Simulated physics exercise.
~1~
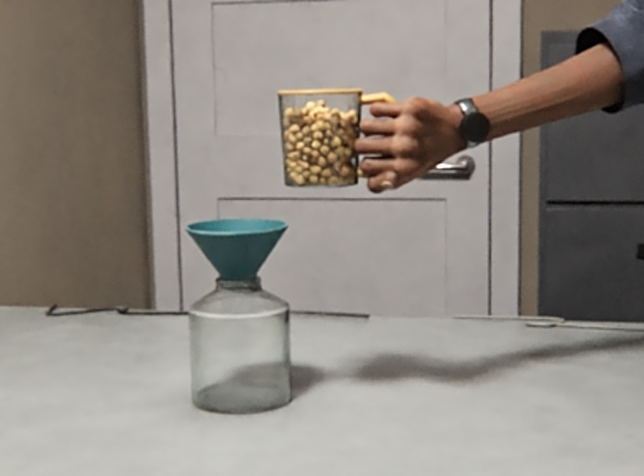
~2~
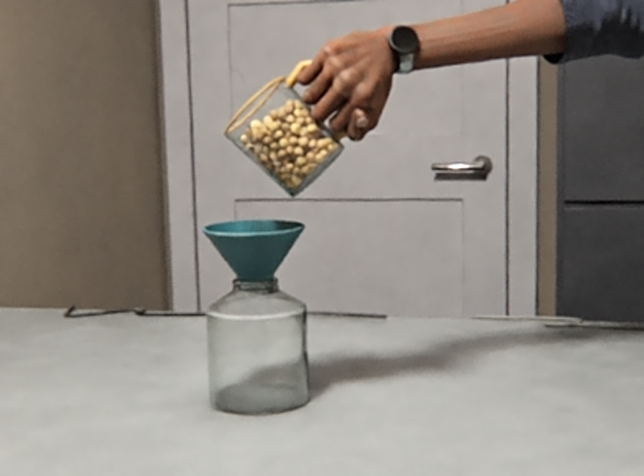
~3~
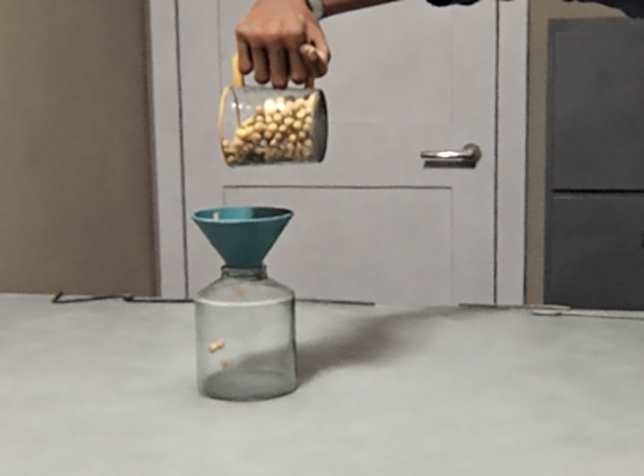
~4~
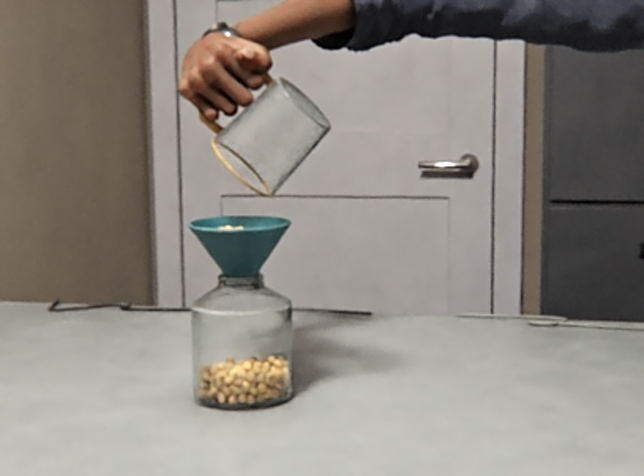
A pale gray tabletop stands before a light paneled door with a silver handle, seen from the side by a slightly swaying camera. A teal funnel sits in the neck of an empty clear glass jar, while a hand wearing a dark watch holds up a clear cup of dried chickpeas to the upper right. The hand carries the cup left over the funnel, tipping it until it lies on its side and the first chickpeas drop into the jar. It turns the cup further, emptying it. At the end, chickpeas cover the jar's bottom, some remain in the funnel, and none lie on the table.
